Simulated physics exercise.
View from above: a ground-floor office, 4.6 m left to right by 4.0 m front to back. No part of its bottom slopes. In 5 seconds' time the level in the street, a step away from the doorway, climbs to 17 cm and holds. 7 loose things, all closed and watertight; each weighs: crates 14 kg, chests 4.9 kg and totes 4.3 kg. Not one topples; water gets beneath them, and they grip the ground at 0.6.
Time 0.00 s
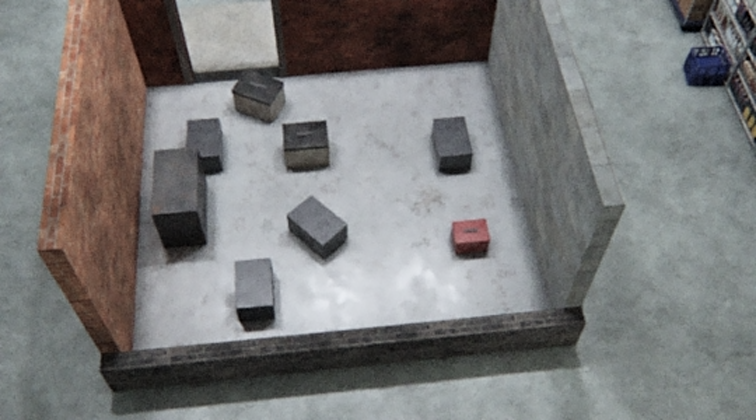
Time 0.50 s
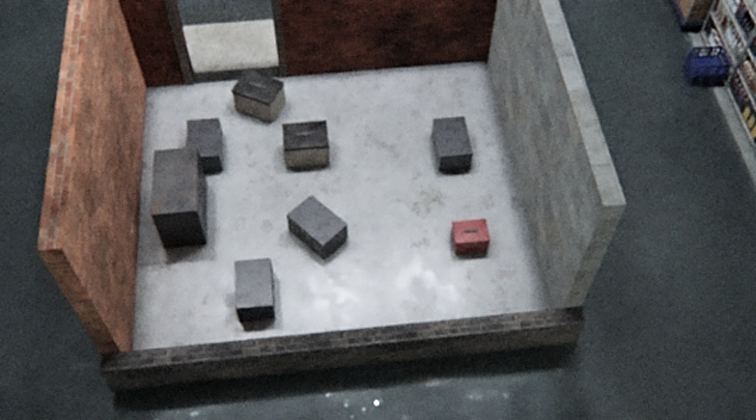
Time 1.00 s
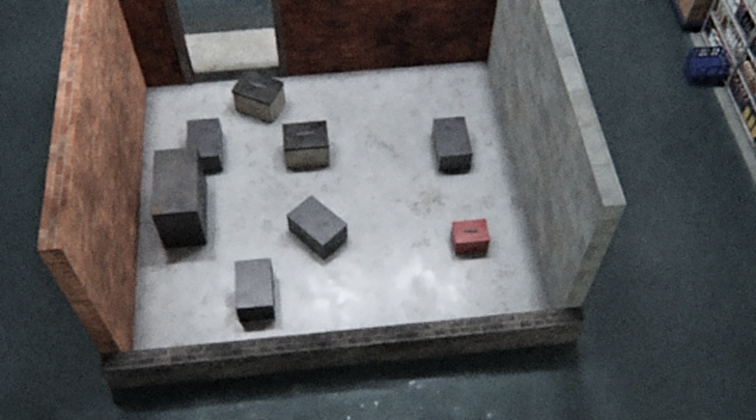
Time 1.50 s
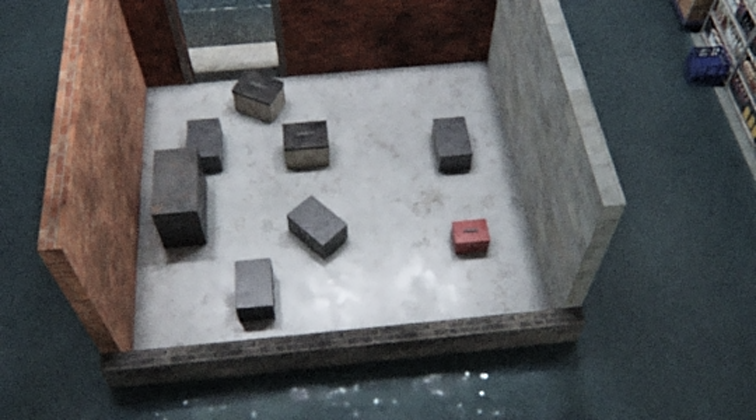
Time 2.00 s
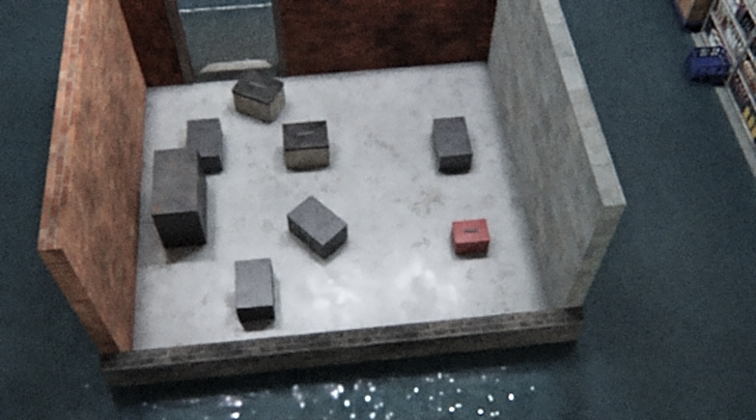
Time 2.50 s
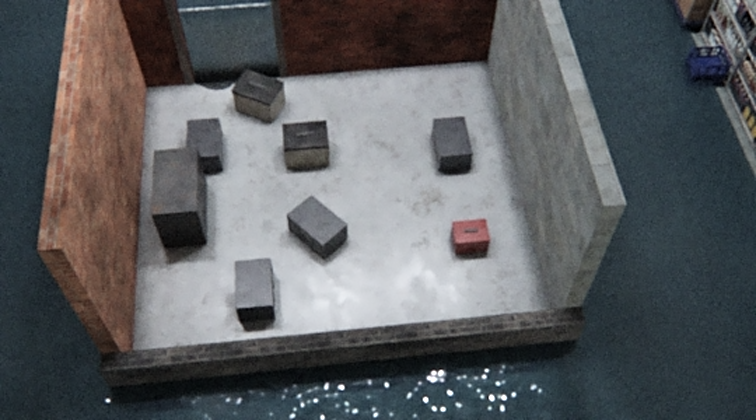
A ground-floor room with brick walls at the left and back and a grey wall at the right is seen from high above, its near side edged by a low dark wall. Grey and dark boxes stand around the pale floor, with a small red one at right. Dark, glinting water spreads outside and reaches the back doorway, while the boxes and camera stay still.
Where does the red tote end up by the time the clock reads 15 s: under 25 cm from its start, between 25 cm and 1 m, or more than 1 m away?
It shifts a modest distance.
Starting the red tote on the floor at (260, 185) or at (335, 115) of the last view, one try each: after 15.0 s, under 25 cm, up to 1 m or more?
At the first spot it winds up well off, and at the second it keeps its spot.
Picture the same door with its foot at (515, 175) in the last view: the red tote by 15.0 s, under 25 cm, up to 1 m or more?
As for the red tote, it inches along a bit.
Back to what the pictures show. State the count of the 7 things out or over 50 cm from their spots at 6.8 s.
The number by then is 2.
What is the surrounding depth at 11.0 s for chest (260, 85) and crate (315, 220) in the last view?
Around 6 cm and 5 cm.
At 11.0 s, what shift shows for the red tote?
Roughly 50 cm by then.
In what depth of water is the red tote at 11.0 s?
I'd put it at about 6 cm.
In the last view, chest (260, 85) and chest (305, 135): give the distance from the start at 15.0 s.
In that order: 250 cm, 200 cm.
After 3.5 s the red tote is near (471, 231), 0.0 m from its start, aground; 0 afloat.
After 6.8 s the red tote is near (471, 231), 0.0 m from its start, aground; 1 afloat.
After 11.0 s the red tote is near (508, 248), 0.5 m from its start, afloat; 4 afloat.
After 15.0 s the red tote is near (501, 188), 0.7 m from its start, afloat; 6 afloat.
